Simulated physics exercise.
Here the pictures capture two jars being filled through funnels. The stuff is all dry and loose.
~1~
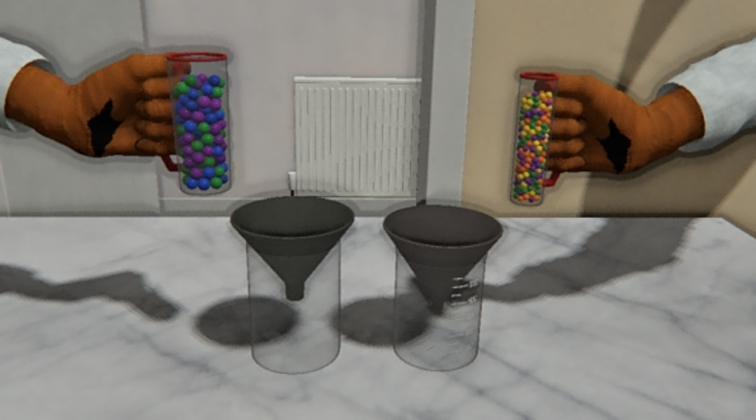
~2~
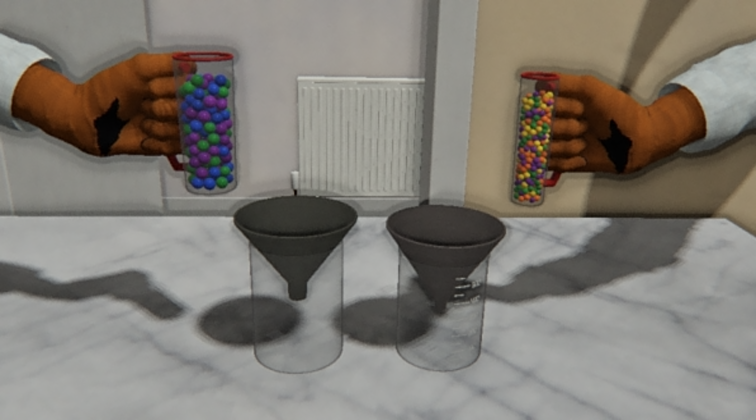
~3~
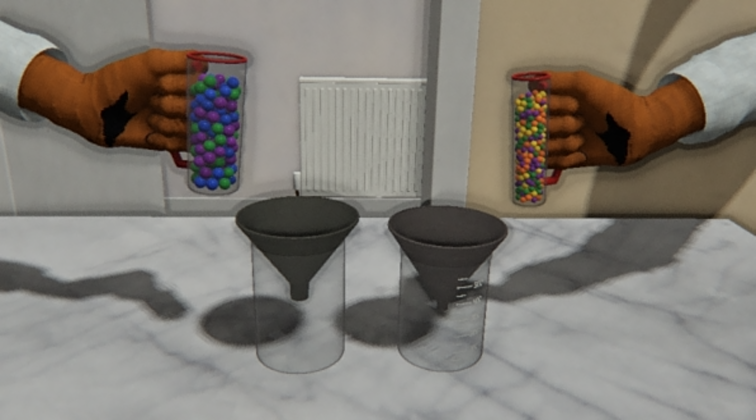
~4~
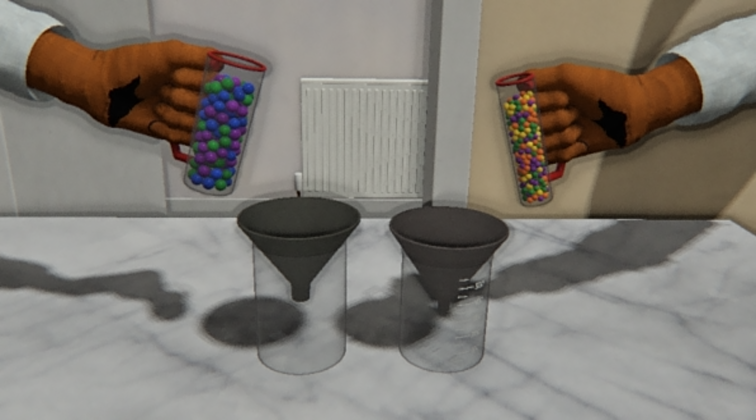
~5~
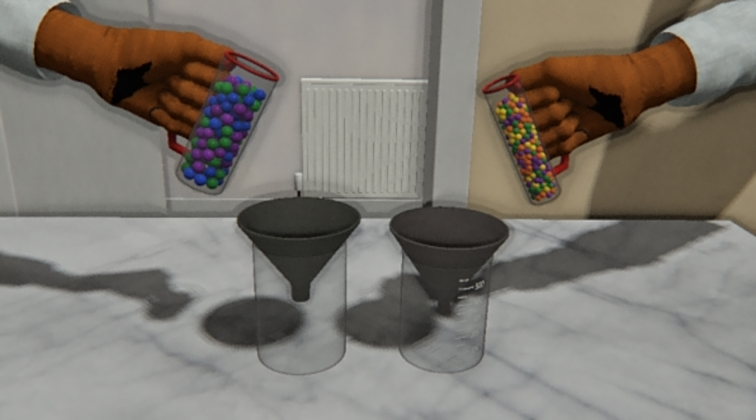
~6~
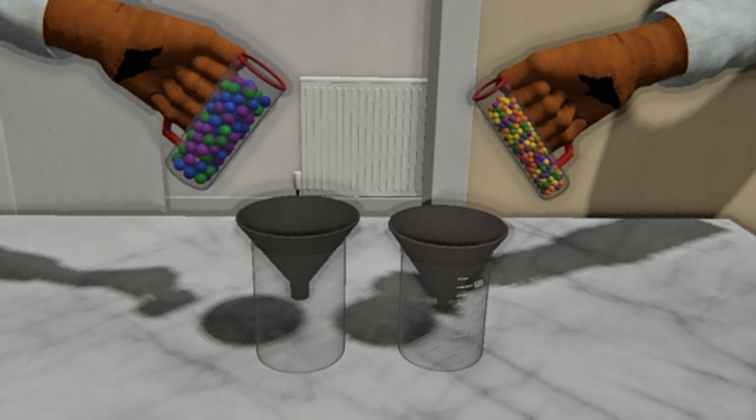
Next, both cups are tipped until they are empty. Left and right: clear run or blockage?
Result: Left funnel: Stoppage; right funnel: Stoppage.
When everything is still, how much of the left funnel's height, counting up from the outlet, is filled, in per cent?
Close to 90 per cent.
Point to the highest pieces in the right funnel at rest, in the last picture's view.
(434, 253), roughly.
Then, 0.30 s later than the last frame, left, every one still in the cup; right, every one still in the cup.
Then, 0.69 s later than the last frame, left, almost all still in the cup, just a few in or over the funnel; right, every one still in the cup.
Then, 1.10 s later than the last frame, left, roughly two thirds still in the cup, roughly a third in or over the funnel, just a few down in the jar; right, the larger part still in the cup, roughly a quarter in or over the funnel, just a few down in the jar.
When it is over, left, almost all stuck in the funnel, just a few down in the jar; right, almost all stuck in the funnel, just a few down in the jar.
